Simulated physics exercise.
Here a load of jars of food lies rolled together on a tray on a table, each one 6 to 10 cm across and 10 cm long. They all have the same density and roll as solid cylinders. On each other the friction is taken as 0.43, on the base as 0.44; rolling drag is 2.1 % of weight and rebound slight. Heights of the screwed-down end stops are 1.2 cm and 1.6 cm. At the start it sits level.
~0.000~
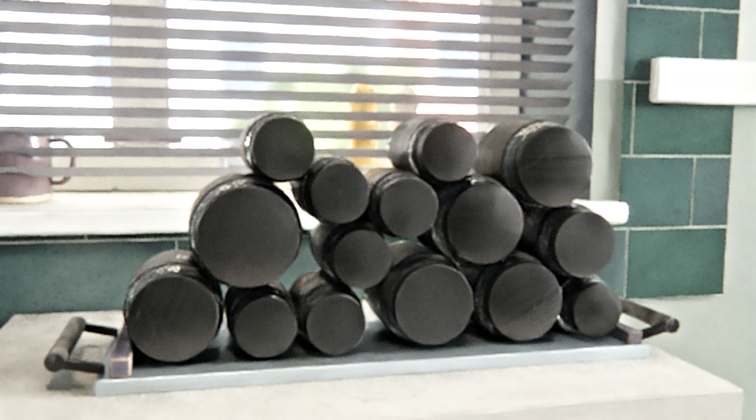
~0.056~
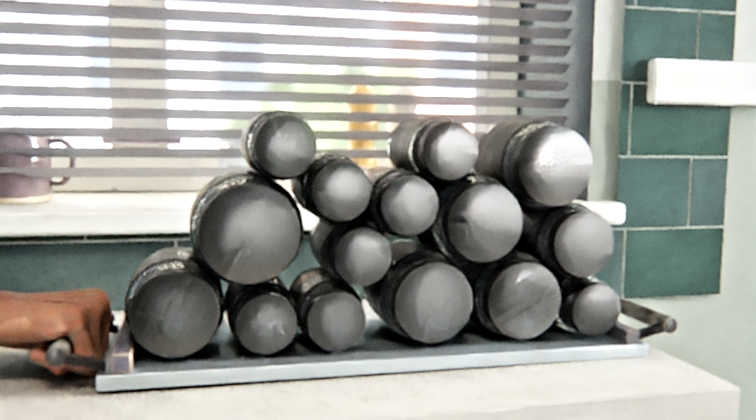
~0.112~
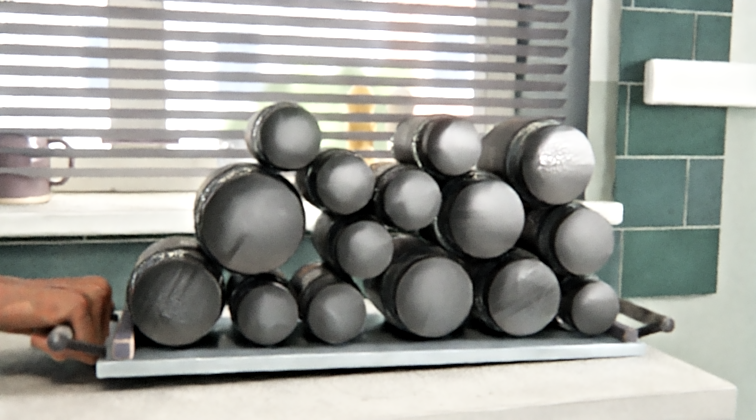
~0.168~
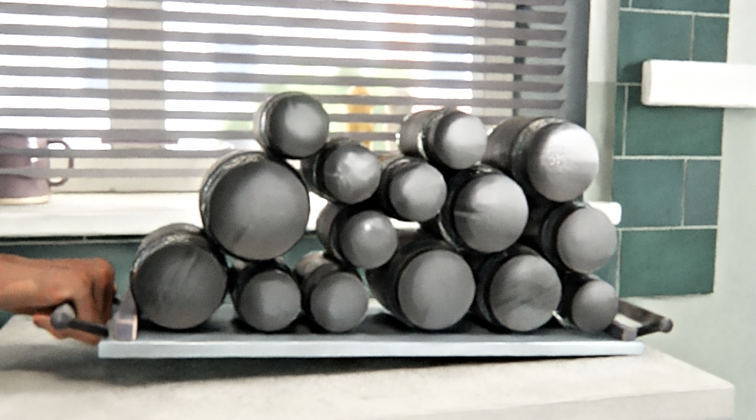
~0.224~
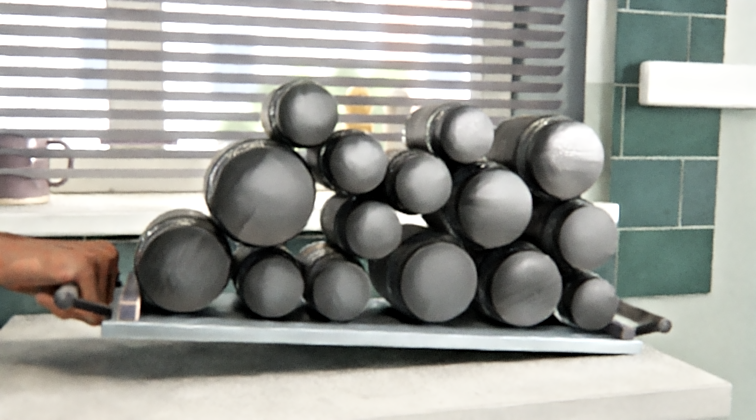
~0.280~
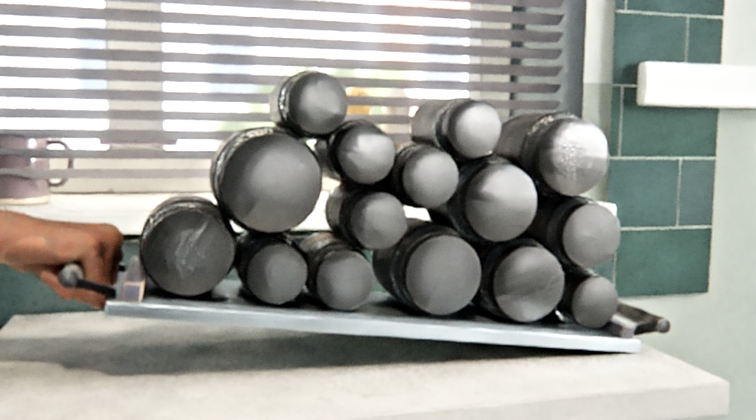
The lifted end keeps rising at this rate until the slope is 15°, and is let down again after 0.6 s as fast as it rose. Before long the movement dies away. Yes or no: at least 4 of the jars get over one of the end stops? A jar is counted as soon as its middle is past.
Yes; the number is 6.
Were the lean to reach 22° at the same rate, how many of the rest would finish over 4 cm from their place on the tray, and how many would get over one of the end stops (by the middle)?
In that case 15 shift, 11 get out.
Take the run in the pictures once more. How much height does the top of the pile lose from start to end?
Roughly 6 cm.
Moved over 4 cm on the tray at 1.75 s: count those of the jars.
Count at that time: 7.
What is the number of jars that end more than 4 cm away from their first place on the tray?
Count: 7.
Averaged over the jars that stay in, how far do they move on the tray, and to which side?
Mean shift: Approx. 3 cm, rightward.
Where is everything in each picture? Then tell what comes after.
In the first picture, 15 jars, 6 on the base, highest (284, 148); left lip (1.6 cm) (120, 359); right lip (1.2 cm) (636, 332).
In the second picture, tray just starting; stops (121, 354) and (634, 331); pile unchanged.
In the third picture, left end up 2°; stops (122, 340) and (632, 330); pile unchanged.
In the fourth picture, left end up 4°; stops (125, 321) and (631, 329); pile unchanged.
In the fifth picture, left end up 5°; stops (129, 302) and (630, 328); pile unchanged.
In the sixth picture, left end up 7°; stops (133, 283) and (629, 326); pile unchanged.
After 0.87 s, left end up 15°; 7 now displaced over 4 cm; 2 over the right lip; the one last seen at (502, 203) 13 cm right and 0.7 cm down (moves measured on the tray).
After 1.38 s, left end up 10°; 7 now displaced over 4 cm; 5 over the right lip; the one last seen at (502, 203) fallen off to the right.
After 1.75 s, tray level; 7 now displaced over 4 cm; 6 over the right lip; the one last seen at (502, 203) fallen off to the right.
At rest by 2.2 s, 7 moved over 4 cm; 6 over the right lip; the one last seen at (502, 203) fallen off to the right; top of the pile 15 cm high, from 21 cm.
